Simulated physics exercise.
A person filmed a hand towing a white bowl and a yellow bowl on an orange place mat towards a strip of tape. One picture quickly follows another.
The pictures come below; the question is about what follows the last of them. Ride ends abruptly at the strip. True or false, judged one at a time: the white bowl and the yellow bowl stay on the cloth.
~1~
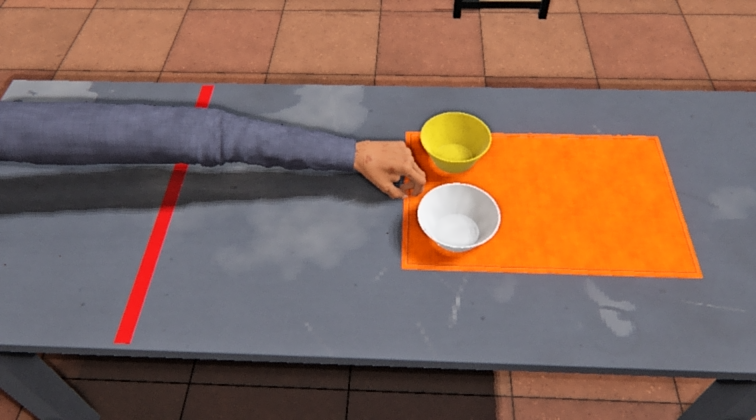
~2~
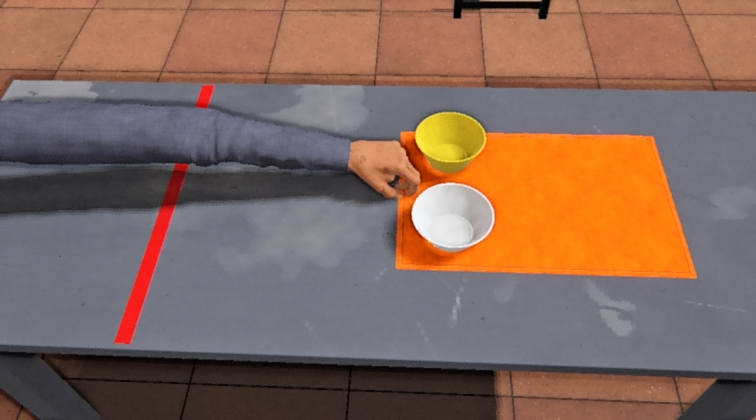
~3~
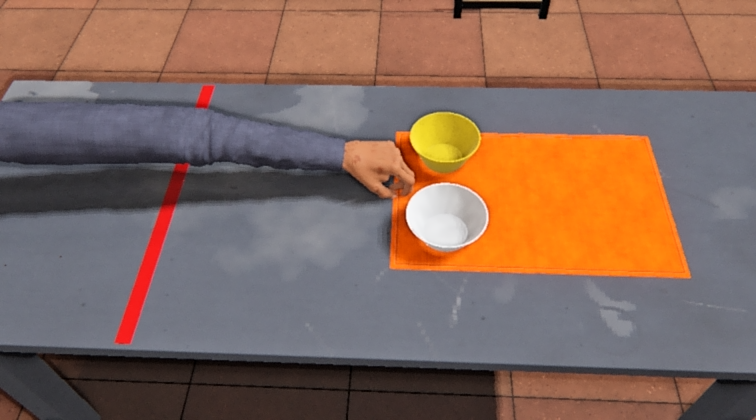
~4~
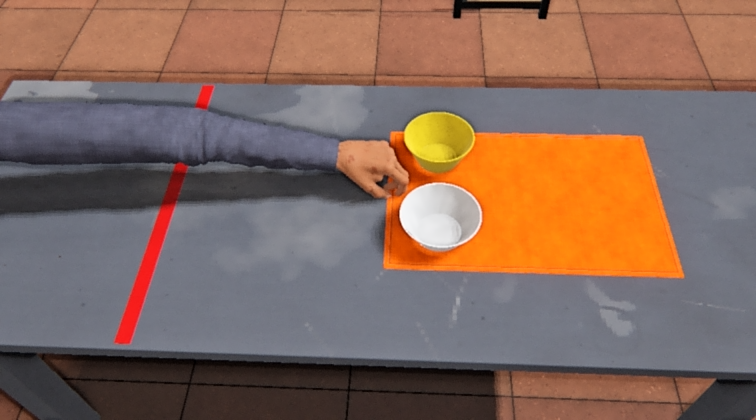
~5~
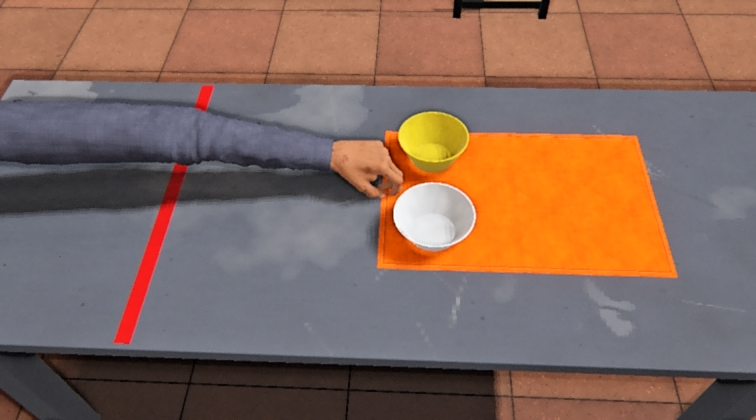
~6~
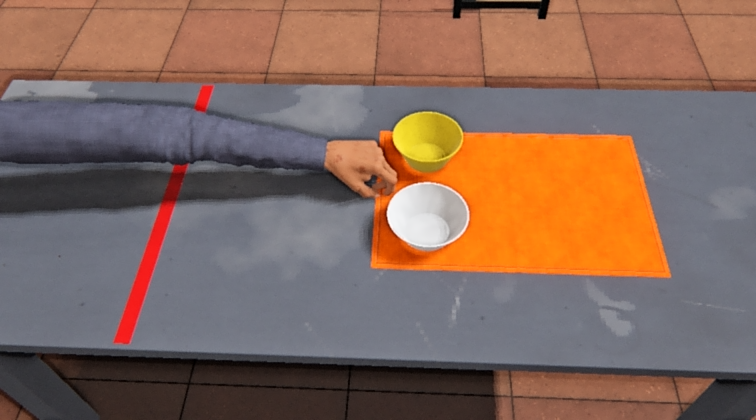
Taking them one by one: For the white bowl, true; for the yellow bowl, true.
Then, 1.78 s past the final frame, hem at the tape; white bowl on the cloth near (219, 218); yellow bowl on the cloth near (238, 144).
Then, 1.89 s past the final frame, hem at the tape; white bowl on the cloth near (210, 217); yellow bowl on the cloth near (229, 143).
When it is over, hem at the tape; white bowl on the cloth near (210, 217); yellow bowl on the cloth near (229, 143). The white bowl remains aboard and the yellow bowl keeps its seat.
